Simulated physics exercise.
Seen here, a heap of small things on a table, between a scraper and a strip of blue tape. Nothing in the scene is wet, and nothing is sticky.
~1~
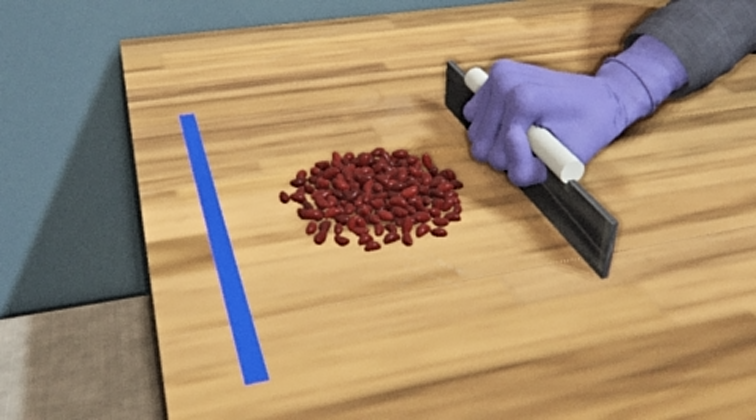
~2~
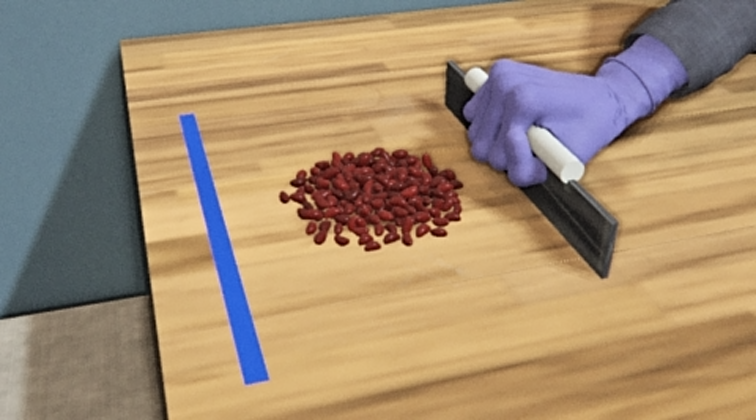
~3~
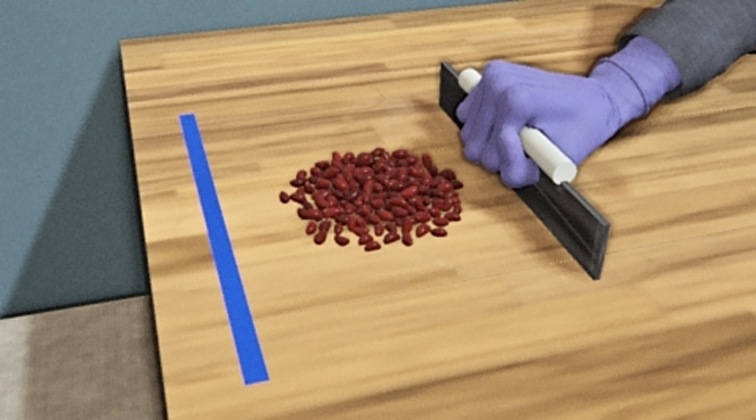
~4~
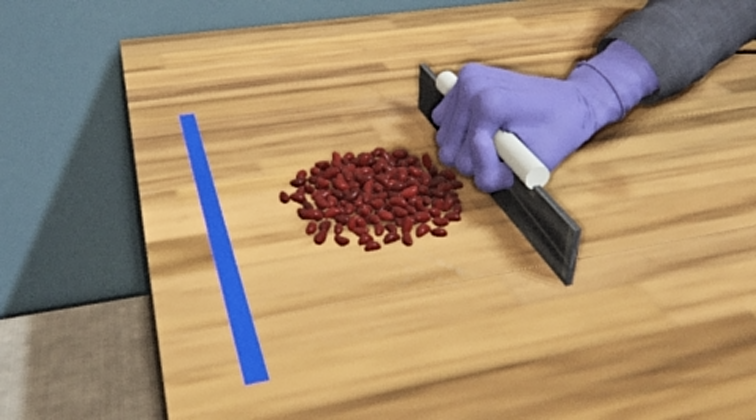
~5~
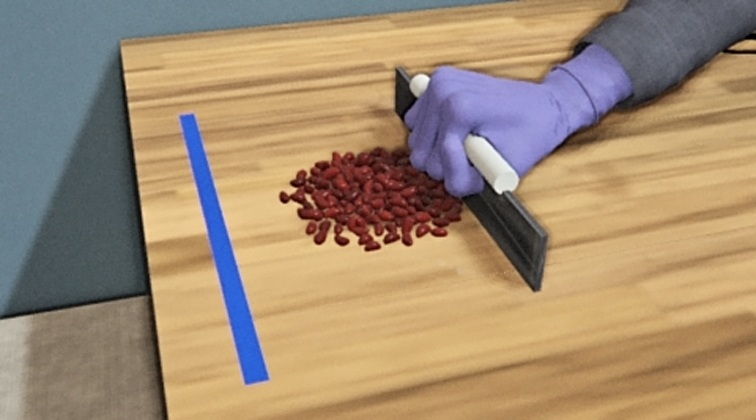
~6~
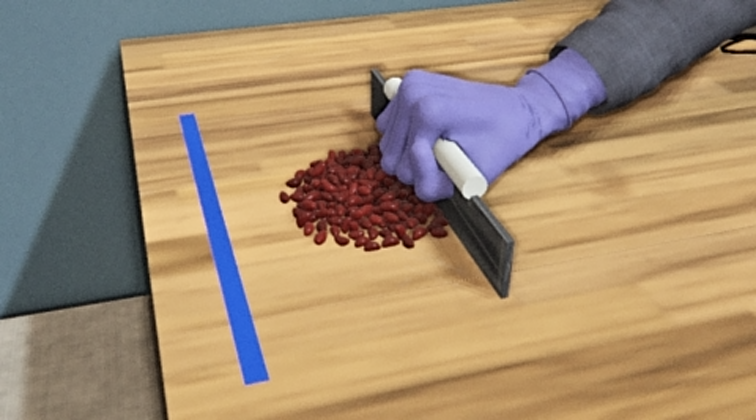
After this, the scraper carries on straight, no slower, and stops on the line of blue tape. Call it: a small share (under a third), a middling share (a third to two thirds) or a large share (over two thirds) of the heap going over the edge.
A middling share.
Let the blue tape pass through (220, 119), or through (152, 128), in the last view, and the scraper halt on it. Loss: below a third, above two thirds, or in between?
First try: Under a third; second try: Over two thirds.
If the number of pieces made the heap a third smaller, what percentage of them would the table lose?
My guess is about 50 per cent.
Soon after the last picture, scraper still moving, near (314, 155); heap all on the table, its front near (194, 223).
A little later, scraper stopped at the blue tape; heap about a third over the edge.
Later still, scraper stopped at the blue tape; heap about half over the edge.
At rest, scraper stopped at the blue tape; heap about half over the edge.
